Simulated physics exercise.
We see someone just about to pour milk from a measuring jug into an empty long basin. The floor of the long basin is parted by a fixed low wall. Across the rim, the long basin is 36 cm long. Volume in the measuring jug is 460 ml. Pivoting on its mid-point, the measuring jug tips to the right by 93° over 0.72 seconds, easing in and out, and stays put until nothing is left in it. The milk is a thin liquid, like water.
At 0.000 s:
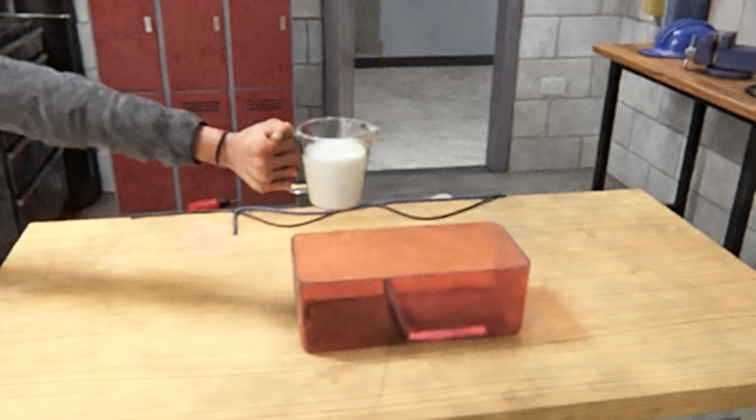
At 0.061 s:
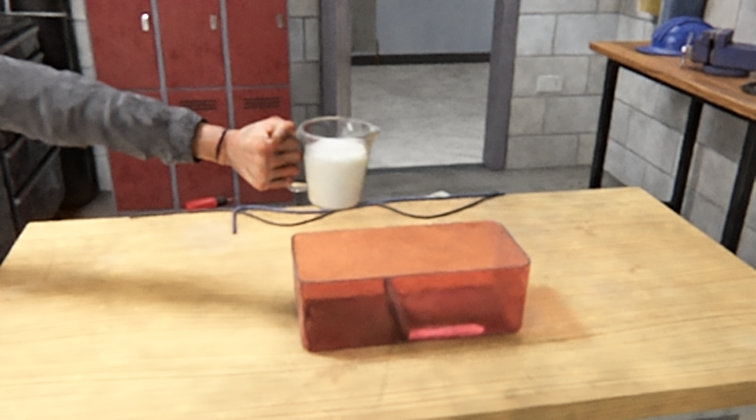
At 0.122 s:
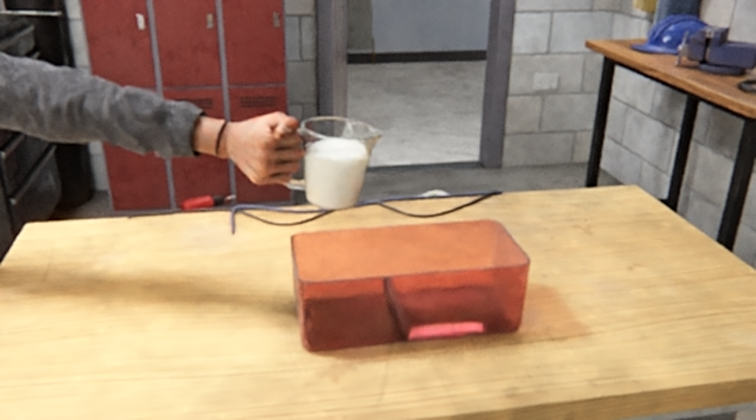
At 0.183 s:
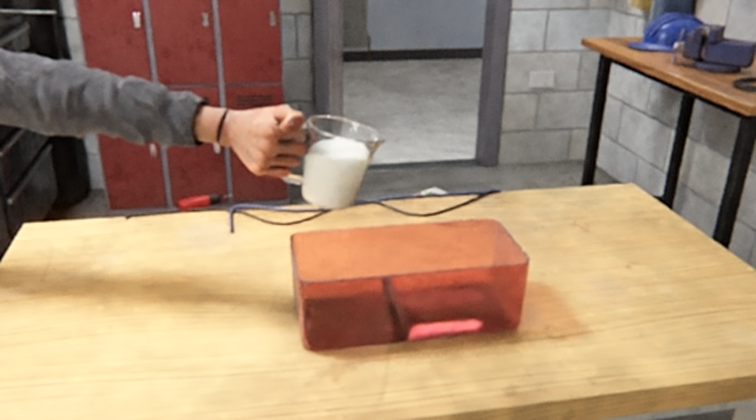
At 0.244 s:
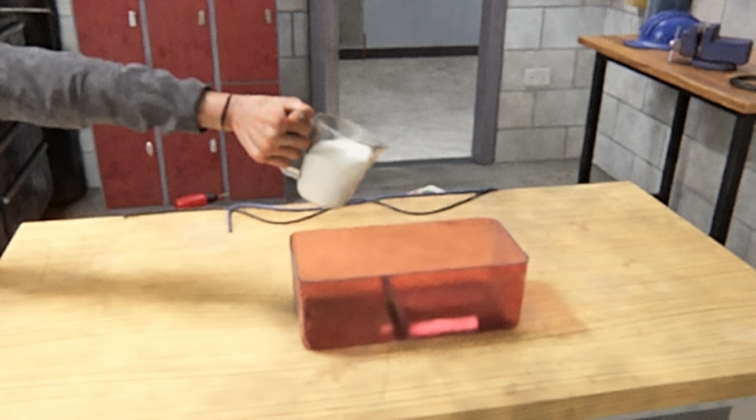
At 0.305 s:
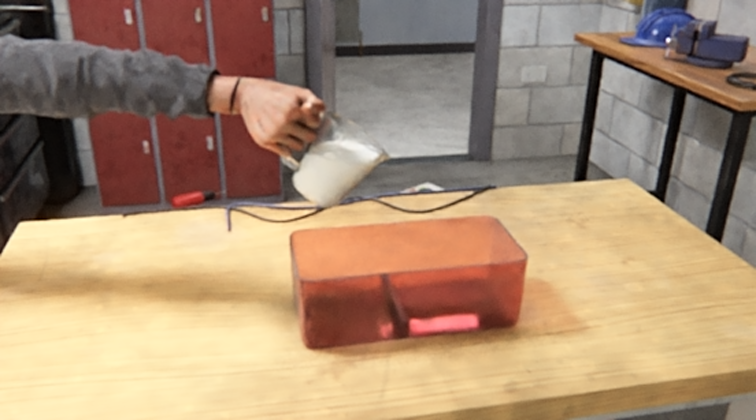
In a workshop, a hand tilts a jug of milk rightward above a red basin.
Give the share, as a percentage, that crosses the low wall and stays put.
Around 92 %.
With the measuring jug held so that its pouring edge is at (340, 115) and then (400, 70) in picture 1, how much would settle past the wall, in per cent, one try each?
Some 40 and 85 per cent, in that order.
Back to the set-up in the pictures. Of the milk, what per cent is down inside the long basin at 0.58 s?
I reckon close to 10 percent of it.
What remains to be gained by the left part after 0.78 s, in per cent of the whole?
Near 6 percent, more or less.
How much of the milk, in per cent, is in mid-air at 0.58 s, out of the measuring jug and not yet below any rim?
Around 26 in a hundred.
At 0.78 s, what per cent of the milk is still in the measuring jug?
I'd estimate some 22 per cent.
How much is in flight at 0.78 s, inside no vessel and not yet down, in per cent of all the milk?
Airborne fraction: Approx. 20 %.
Then, 0.58 s in, the tilt is 85° and 64 per cent is still to pour, 0 is left of the wall and 10 right of it.
Then, 0.78 s in, the tilt is 93° and 21 per cent is still to pour, 1 is left of the wall and 57 right of it.
Then, 0.99 s in, the tilt is 93° and 5 per cent is still to pour, 4 is left of the wall and 85 right of it.
Then, 1.22 s in, the tilt is 93° and 1 per cent is still to pour, 6 is left of the wall and 91 right of it.
Finally, 7 per cent lies left of the wall, 92 right of it and 1 outside.
